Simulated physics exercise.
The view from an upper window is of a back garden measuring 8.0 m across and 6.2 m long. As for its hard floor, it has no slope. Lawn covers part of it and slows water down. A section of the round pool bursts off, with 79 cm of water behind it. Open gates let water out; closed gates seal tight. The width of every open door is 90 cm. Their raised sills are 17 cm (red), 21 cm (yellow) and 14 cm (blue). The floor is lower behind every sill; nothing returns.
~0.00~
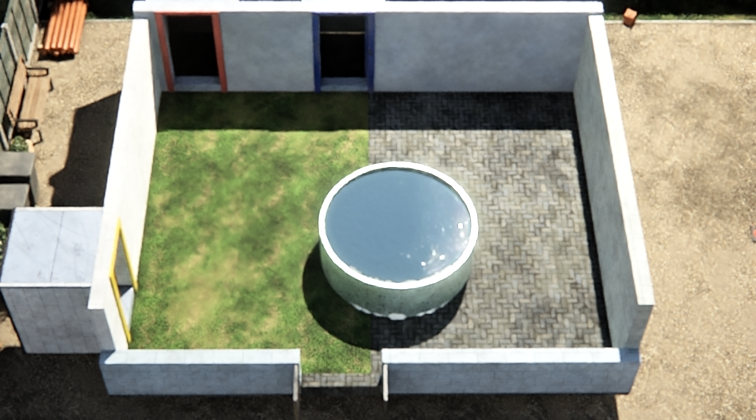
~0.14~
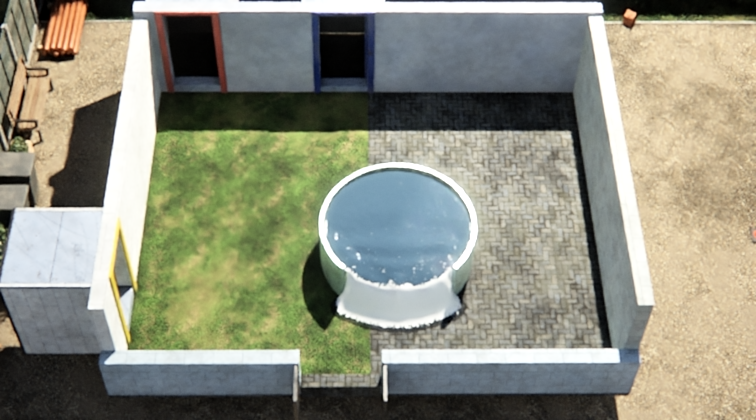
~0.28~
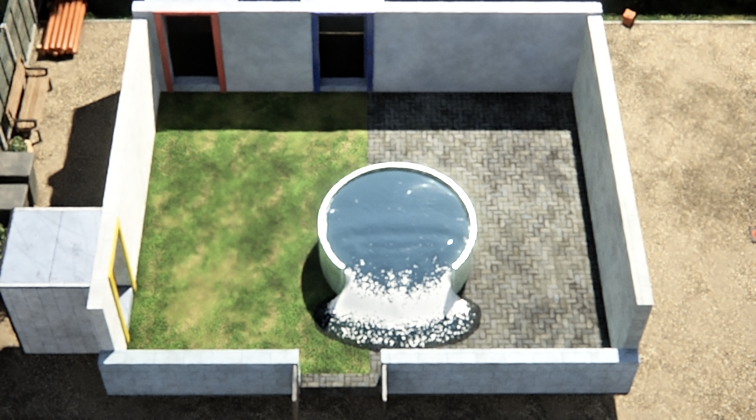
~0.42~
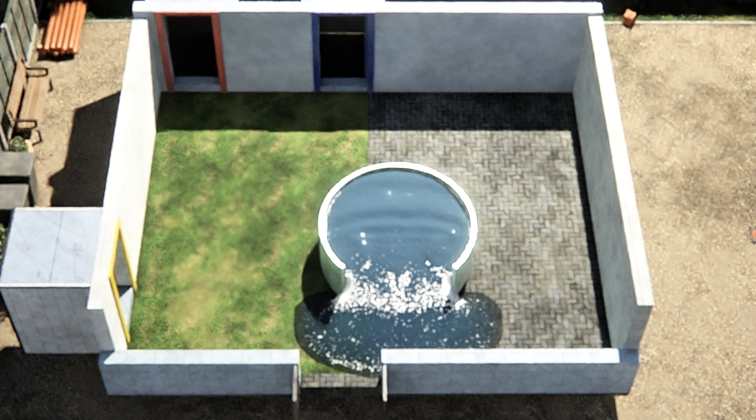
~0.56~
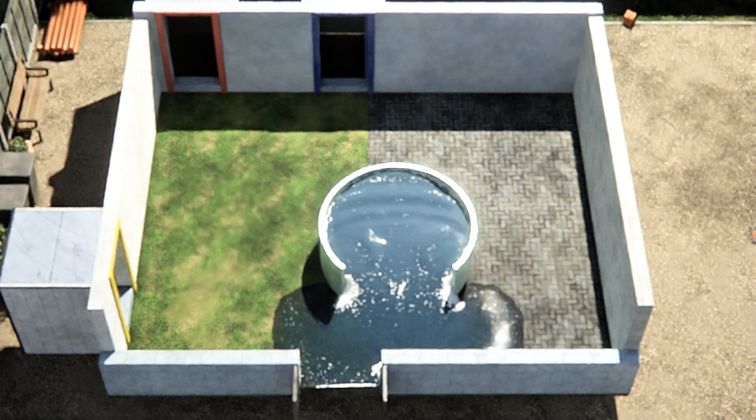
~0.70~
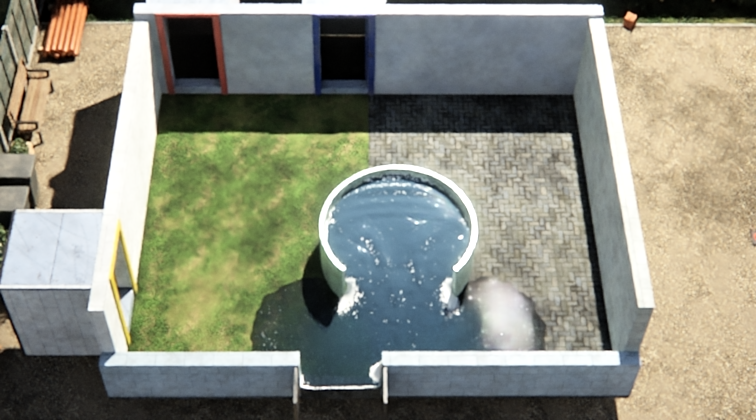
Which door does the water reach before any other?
The yellow door.
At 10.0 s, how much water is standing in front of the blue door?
The depth comes to around 7.5 centimetres.
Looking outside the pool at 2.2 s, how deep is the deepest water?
Around 45 centimetres deep.
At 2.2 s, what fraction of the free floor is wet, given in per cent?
Wet share: Near 25 percent.
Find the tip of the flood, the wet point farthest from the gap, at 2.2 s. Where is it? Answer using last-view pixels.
(136, 376).
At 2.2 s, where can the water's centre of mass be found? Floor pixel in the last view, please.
At about (423, 303).
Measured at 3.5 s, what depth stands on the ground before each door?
Red 0 cm, yellow 12 cm, blue 0 cm.
After 1.4 s water covers 20 % of the floor and is deepest (56 cm) near (404, 366); red door not reached, yellow door not reached, blue door not reached.
After 2.2 s water covers 25 % of the floor and is deepest (45 cm) near (615, 375); red door not reached, yellow door not reached, blue door not reached.
After 3.5 s water covers 50 % of the floor and is deepest (30 cm) near (593, 375); red door not reached, yellow door reached at 3.2 s, blue door not reached.
After 6.0 s water covers 75 % of the floor and is deepest (16 cm) near (604, 375); red door not reached, yellow door reached at 3.2 s, blue door reached at 5.4 s.
After 10.0 s water covers 100 % of the floor and is deepest (10 cm) near (576, 113); red door reached at 9.0 s, yellow door reached at 3.2 s, blue door reached at 5.4 s.
